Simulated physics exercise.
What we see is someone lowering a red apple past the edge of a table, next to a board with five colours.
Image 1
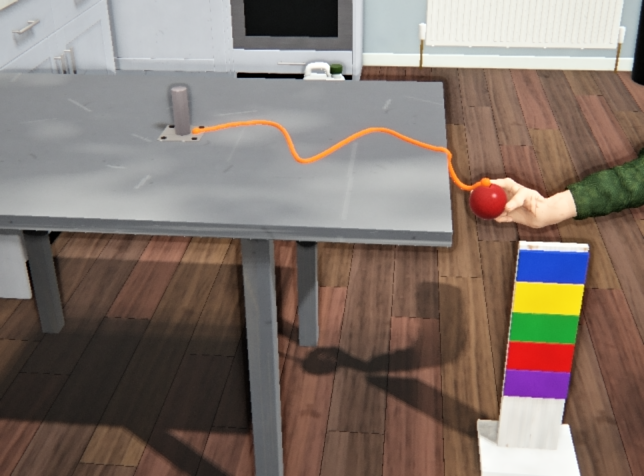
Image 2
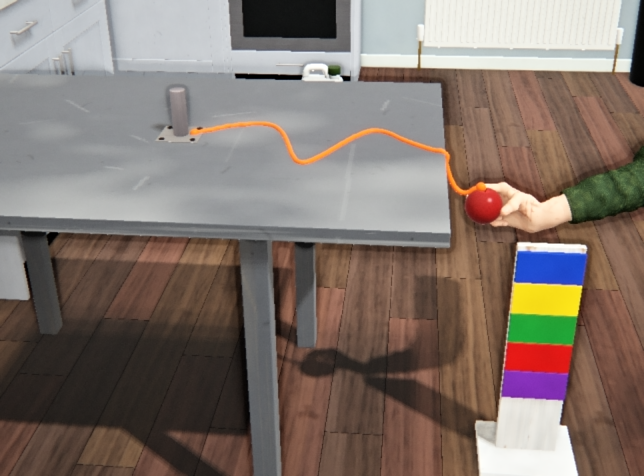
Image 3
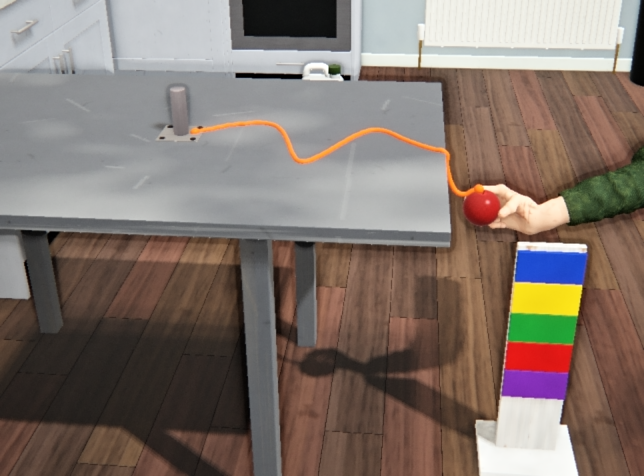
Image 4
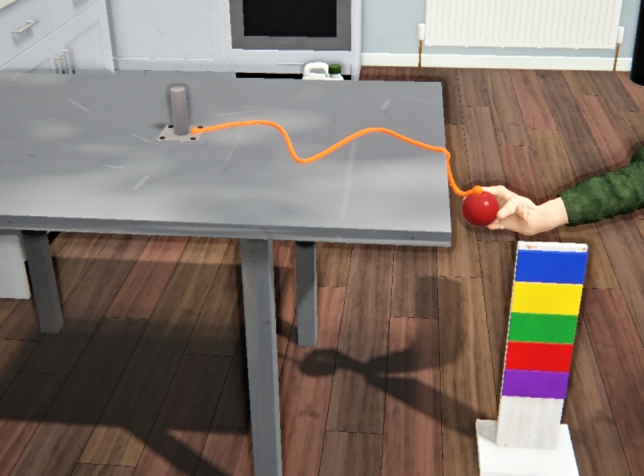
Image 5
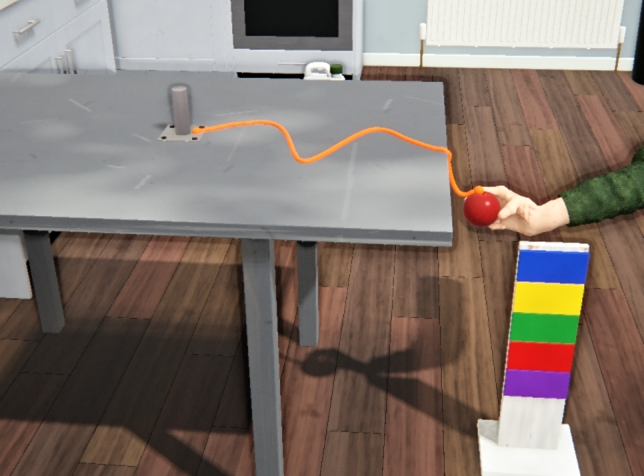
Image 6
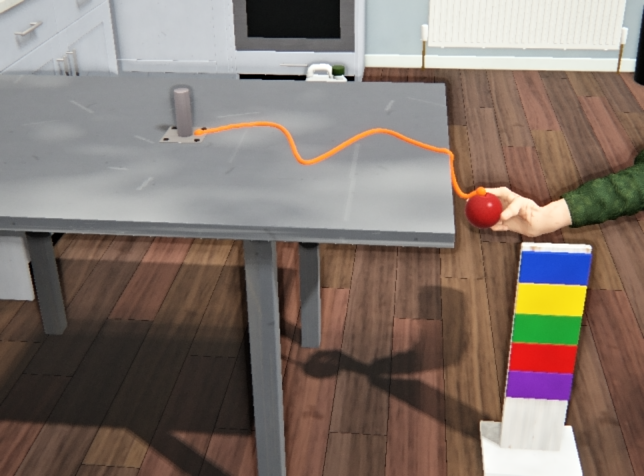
Hand in green sleeve holding a red ball tied to an orange cord beside a grey table, shifting slightly down and left.
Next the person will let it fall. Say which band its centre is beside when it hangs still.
Its centre is beside the red band.
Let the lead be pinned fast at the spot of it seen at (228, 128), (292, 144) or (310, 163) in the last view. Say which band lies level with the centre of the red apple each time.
Note: Try 1 red; try 2 green; try 3 yellow.
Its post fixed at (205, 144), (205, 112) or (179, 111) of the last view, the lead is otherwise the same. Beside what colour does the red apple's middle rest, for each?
Readings, in order: Purple - red - green.
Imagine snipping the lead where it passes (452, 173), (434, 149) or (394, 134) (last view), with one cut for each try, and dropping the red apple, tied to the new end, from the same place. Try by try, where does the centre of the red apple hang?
Try 1: (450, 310); try 2: (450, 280); try 3: (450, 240).
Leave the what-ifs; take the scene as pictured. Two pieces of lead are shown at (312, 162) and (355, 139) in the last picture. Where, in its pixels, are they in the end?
End: (392, 150) and then (450, 172).
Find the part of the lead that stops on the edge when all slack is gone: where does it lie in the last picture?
Pixel (348, 143) or thereabouts.
Soon after, apple near (415, 339); level with red.
After that, apple near (455, 353); level with red.
In the end, apple near (435, 351); level with red. The red one.
